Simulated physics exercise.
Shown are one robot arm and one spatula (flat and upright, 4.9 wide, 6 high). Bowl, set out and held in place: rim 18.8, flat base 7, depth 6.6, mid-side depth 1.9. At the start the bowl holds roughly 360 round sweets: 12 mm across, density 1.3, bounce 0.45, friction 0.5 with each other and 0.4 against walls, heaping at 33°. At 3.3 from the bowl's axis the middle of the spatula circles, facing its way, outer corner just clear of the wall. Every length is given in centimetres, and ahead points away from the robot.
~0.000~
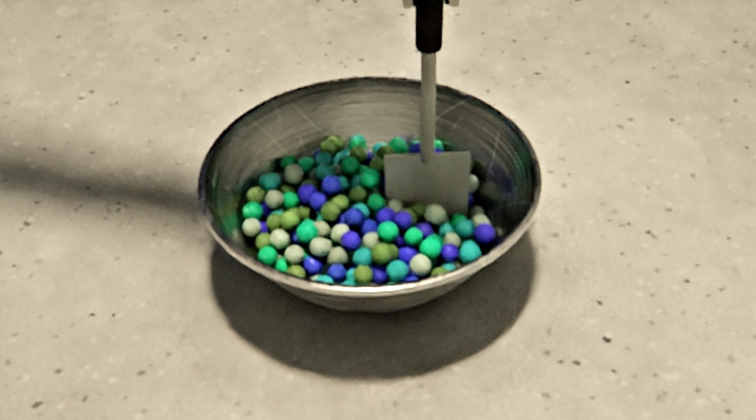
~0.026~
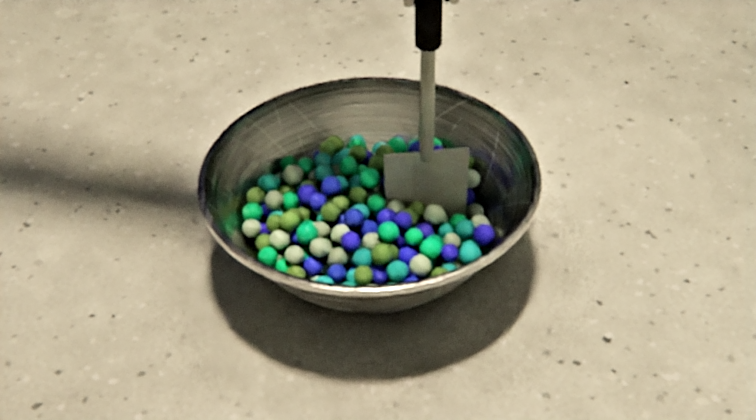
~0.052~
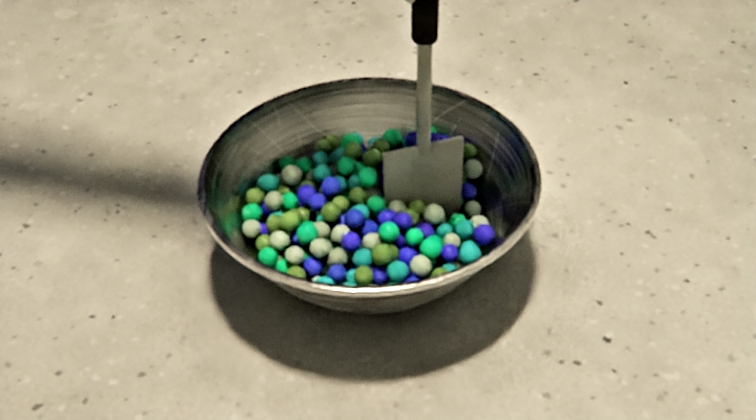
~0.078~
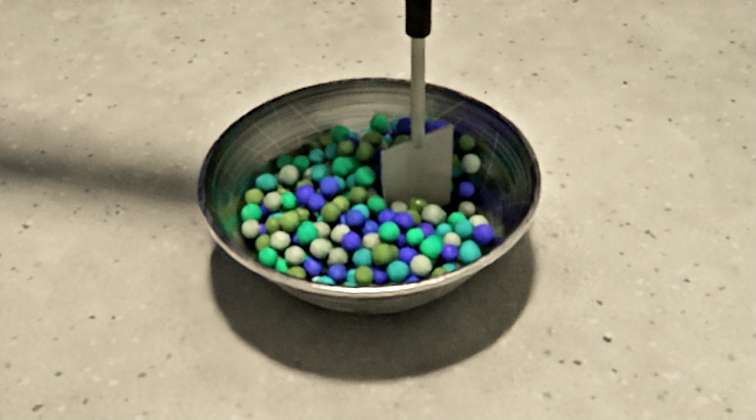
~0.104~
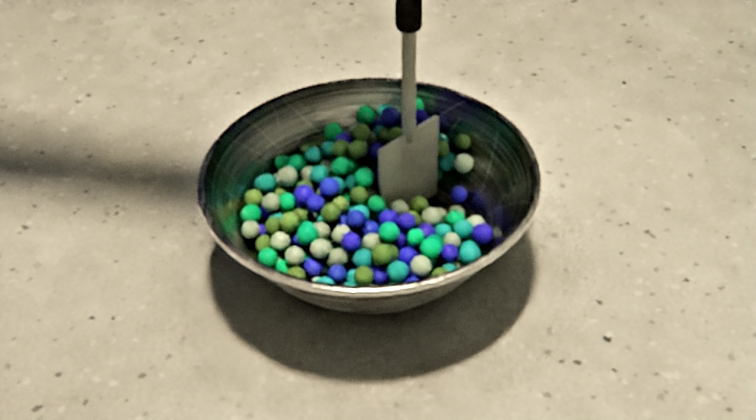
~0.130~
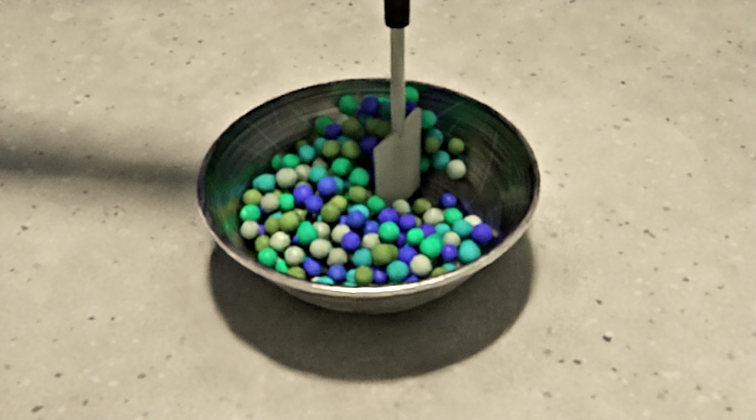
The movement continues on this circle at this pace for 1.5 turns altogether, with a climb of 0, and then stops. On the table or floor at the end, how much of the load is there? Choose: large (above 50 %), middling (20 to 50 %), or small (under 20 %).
Small.
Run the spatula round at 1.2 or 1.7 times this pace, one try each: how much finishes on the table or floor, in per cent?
Estimates in order: Near 15 % and near 30 %.
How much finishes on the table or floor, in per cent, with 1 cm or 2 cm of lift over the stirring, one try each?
First try about 10 per cent, second about 5 per cent.
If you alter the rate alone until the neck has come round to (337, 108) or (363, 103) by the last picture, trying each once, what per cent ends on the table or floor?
Around 45 and 35 per cent respectively.
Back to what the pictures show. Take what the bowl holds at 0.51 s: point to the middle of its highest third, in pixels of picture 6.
I'd put its middle near (388, 245).
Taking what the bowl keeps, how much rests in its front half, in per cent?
Around 65 percent of it.
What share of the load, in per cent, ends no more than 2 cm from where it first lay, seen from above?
Result: Close to 5 per cent of the load.
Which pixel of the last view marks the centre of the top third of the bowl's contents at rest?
Estimated centre: (306, 242).
After 0.51 s, 245° round, highest piece 9 above the table; 354 in the bowl, 3 on the table or floor, 1 in flight or on the tool.
After 0.88 s, 75° round, highest piece 8 above the table; 337 in the bowl, 16 on the table or floor, 5 in flight or on the tool.
After 1.27 s, 180° round, highest piece 7 above the table; 329 in the bowl, 29 on the table or floor.
After 1.97 s, 180° round, highest piece 7 above the table; 329 in the bowl, 29 on the table or floor.
At rest, 329 in the bowl, 29 on the table or floor. That is 8 % on the table or floor.
